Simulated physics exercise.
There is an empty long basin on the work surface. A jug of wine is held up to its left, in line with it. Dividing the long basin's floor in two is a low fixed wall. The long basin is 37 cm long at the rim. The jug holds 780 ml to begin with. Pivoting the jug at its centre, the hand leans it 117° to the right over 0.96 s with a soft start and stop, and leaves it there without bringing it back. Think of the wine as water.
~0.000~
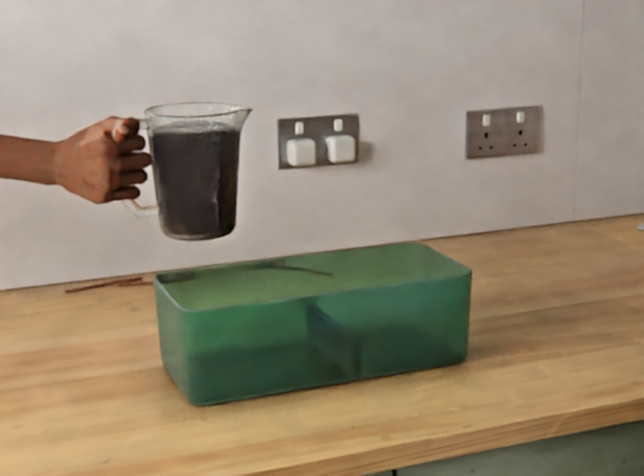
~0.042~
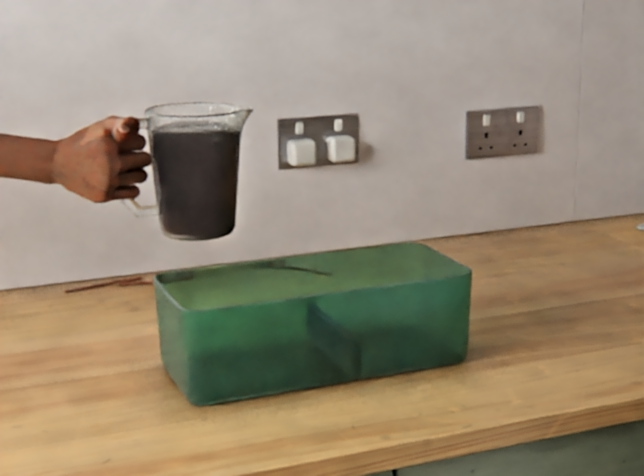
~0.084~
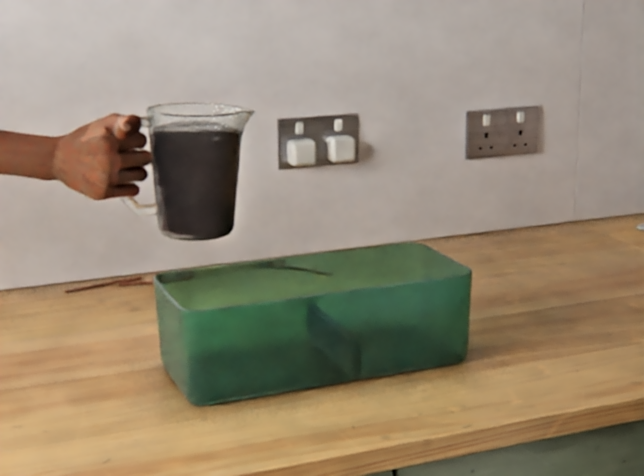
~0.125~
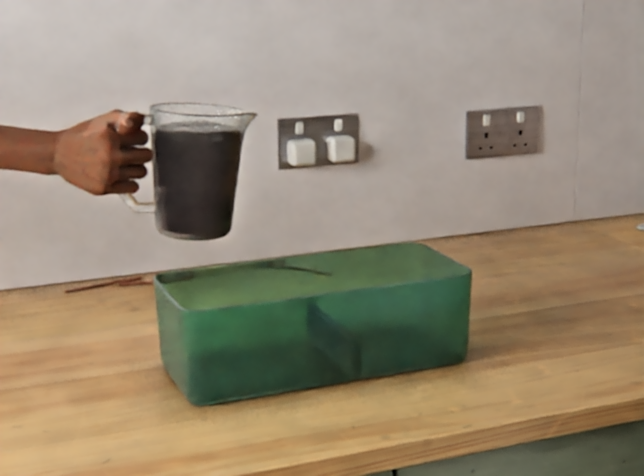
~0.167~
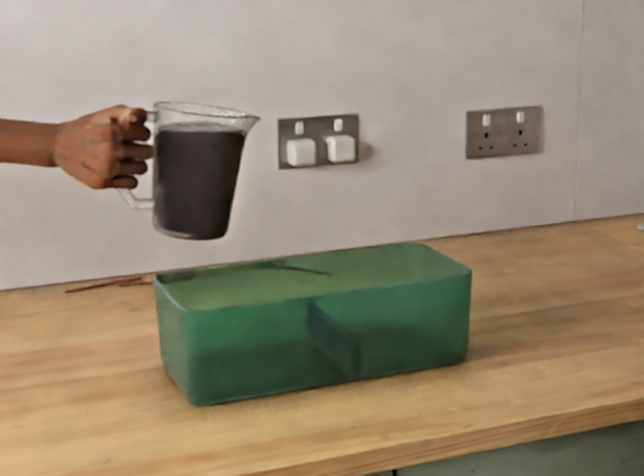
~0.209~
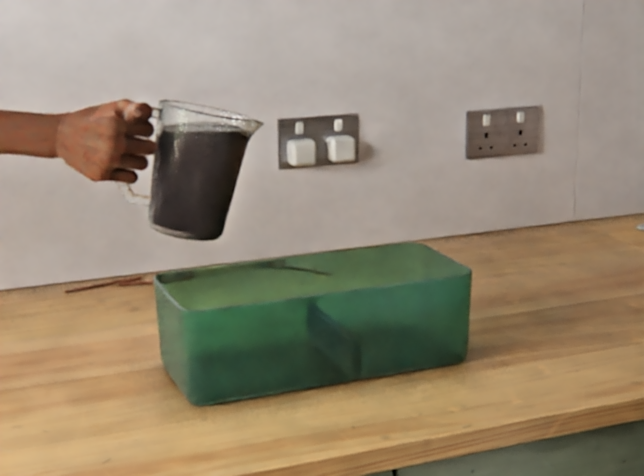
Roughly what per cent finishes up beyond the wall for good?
Roughly 17 per cent.
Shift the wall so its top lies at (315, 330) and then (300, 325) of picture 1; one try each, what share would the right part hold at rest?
40 then 70 %.
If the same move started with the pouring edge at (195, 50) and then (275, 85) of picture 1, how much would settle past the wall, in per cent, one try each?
Try 1: 5 %; try 2: 60 %.
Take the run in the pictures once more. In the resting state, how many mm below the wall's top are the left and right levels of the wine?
It's around 28 mm on the left side and around 42 mm on the right side.
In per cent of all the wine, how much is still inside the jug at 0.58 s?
76 %.
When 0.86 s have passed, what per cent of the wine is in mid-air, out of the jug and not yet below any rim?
Some 16 % is up in the air.
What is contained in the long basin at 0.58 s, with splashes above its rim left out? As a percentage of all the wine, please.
6 %, more or less.
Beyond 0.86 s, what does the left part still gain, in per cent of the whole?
26 %.
By 0.58 s the tilt is 78° and 76 per cent is still to pour, 3 is left of the wall and 3 right of it.
By 0.86 s the tilt is 114° and 17 per cent is still to pour, 53 is left of the wall and 14 right of it.
By 1.15 s the tilt is 117° and 0 per cent is still to pour, 79 is left of the wall and 16 right of it.
By 1.46 s the tilt is 117° and 0 per cent is still to pour, 79 is left of the wall and 17 right of it.
At rest 79 per cent lies left of the wall, 17 right of it and 4 outside.
